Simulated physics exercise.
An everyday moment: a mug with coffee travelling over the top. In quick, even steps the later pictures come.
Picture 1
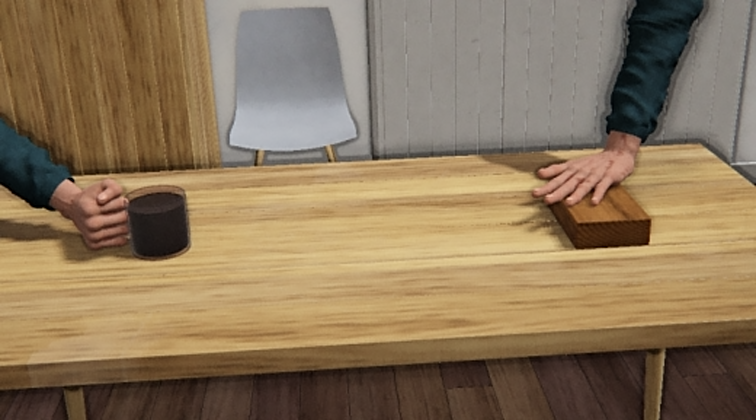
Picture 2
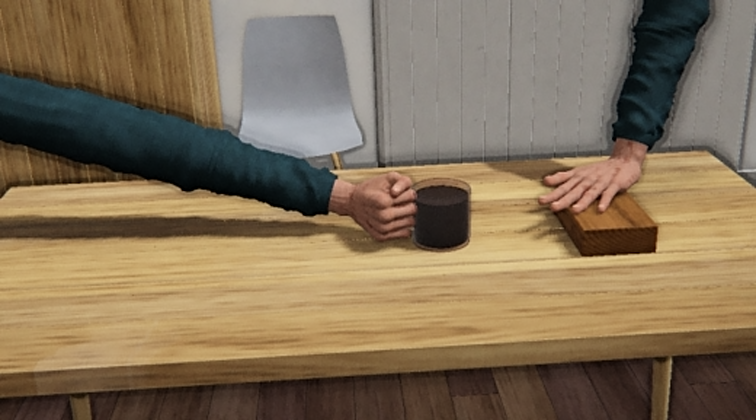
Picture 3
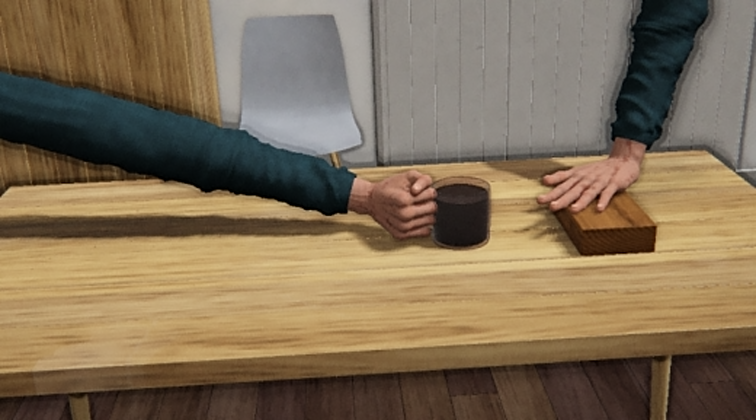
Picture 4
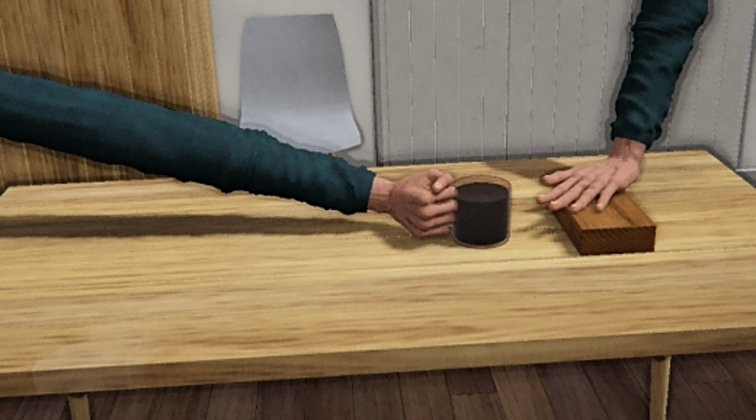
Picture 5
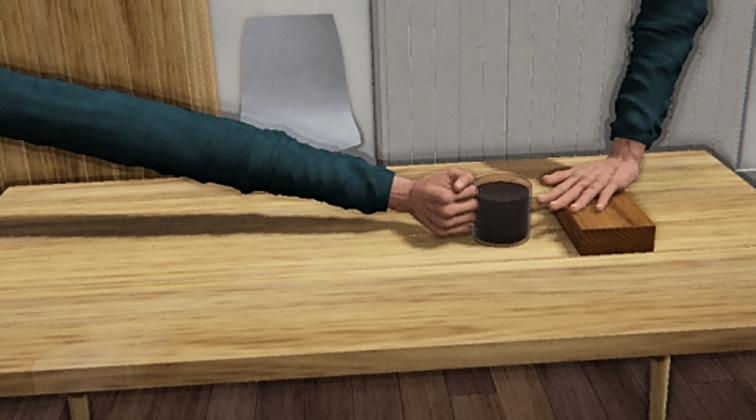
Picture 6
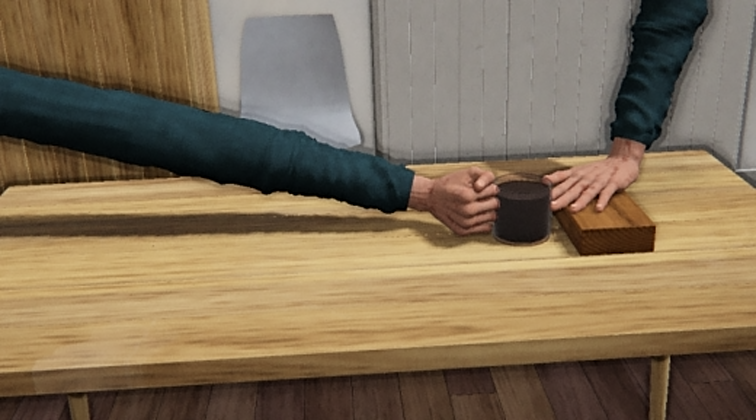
A hand sliding a glass mug of coffee rightward across a wooden table while another hand rests on a wooden block.
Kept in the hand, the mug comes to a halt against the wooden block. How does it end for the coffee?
Some sloshes out.
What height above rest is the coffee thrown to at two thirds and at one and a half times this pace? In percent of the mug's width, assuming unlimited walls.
About 25 %, then about 55 %.
Next, the mug meets the wooden block.
After that, the coffee surges up the wall; it has slopped over.
Finally, the mug stands at the wooden block; it has slopped over.
